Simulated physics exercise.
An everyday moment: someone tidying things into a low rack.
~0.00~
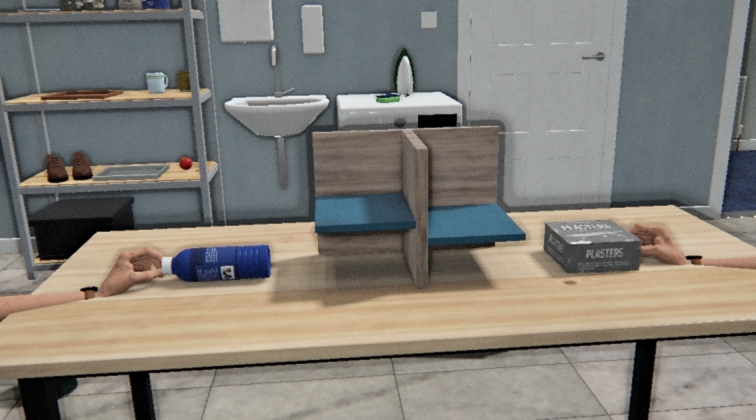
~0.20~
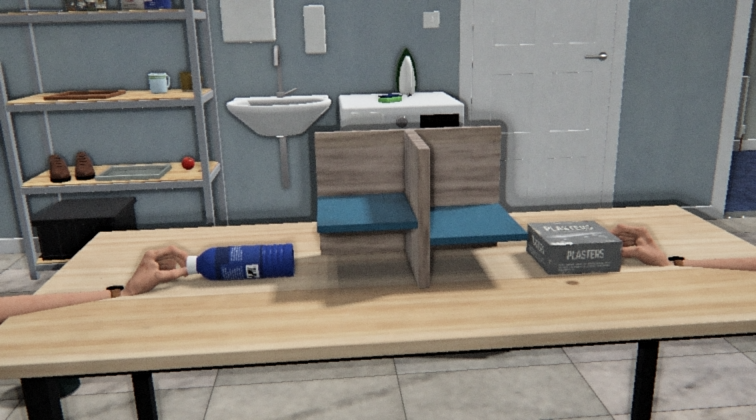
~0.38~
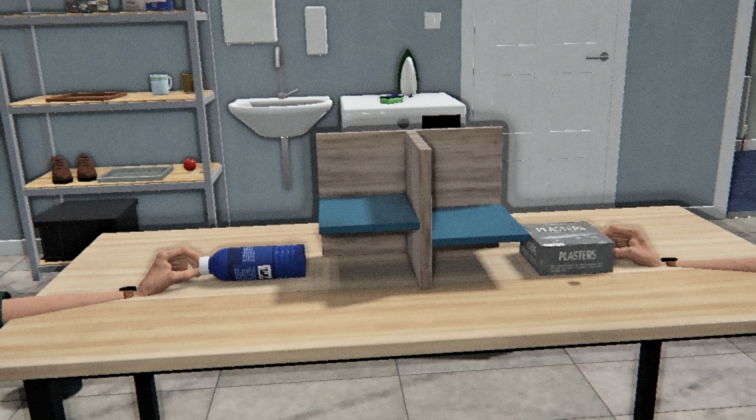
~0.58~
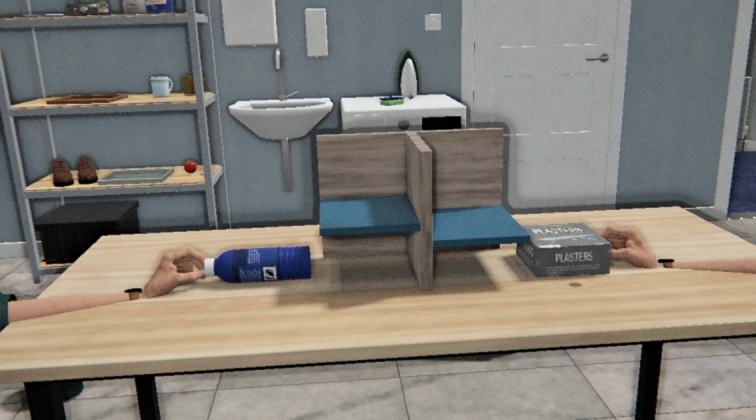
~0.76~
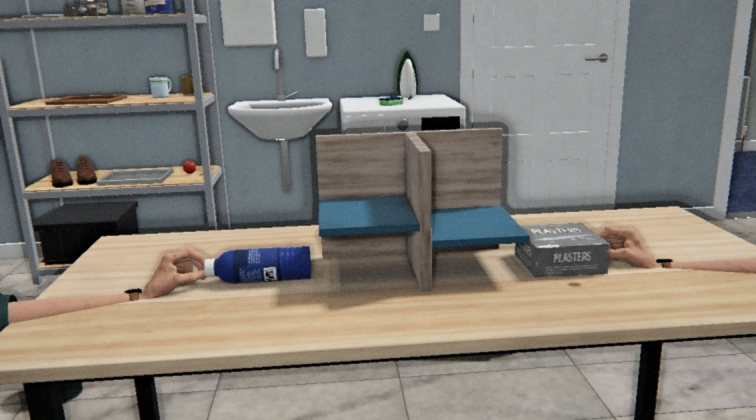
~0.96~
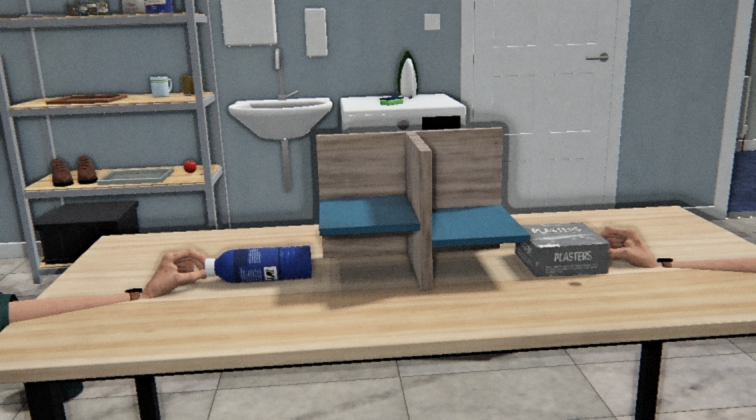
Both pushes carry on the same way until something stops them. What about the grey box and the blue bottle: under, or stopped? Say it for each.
As it turns out, the grey box clears the shelf; the blue bottle clears the shelf.
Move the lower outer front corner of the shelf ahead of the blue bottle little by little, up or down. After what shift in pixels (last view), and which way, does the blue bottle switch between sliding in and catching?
A shift of 28 pixels, going down.
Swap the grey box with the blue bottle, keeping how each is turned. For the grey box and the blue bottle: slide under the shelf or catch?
The grey box goes under and the blue bottle slides in.
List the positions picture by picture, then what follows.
Hands sliding the things forward; grey box (590, 245); blue bottle (217, 264); shelf (414, 205), in the first frame.
Hands sliding the things forward; blue bottle (241, 263); shelf (416, 205), in the second frame.
Hands sliding the things forward; grey box (565, 247); shelf (418, 205), in the third frame.
Hands sliding the things forward; blue bottle (258, 265); shelf (418, 207), in the fourth frame.
Hands sliding the things forward; grey box (560, 249); shelf (417, 207), in the fifth frame.
Hands sliding the things forward; grey box (560, 248); blue bottle (259, 265); shelf (418, 207), in the sixth frame.
By 1.42 s, grey box sliding up to the opening near (535, 250); blue bottle sliding up to the opening near (285, 263).
By 1.80 s, grey box part of the way in near (502, 252); blue bottle part of the way in near (318, 262).
When it is over (2.6 s), the grey box goes under, near (478, 253); the blue bottle goes under, near (355, 259).
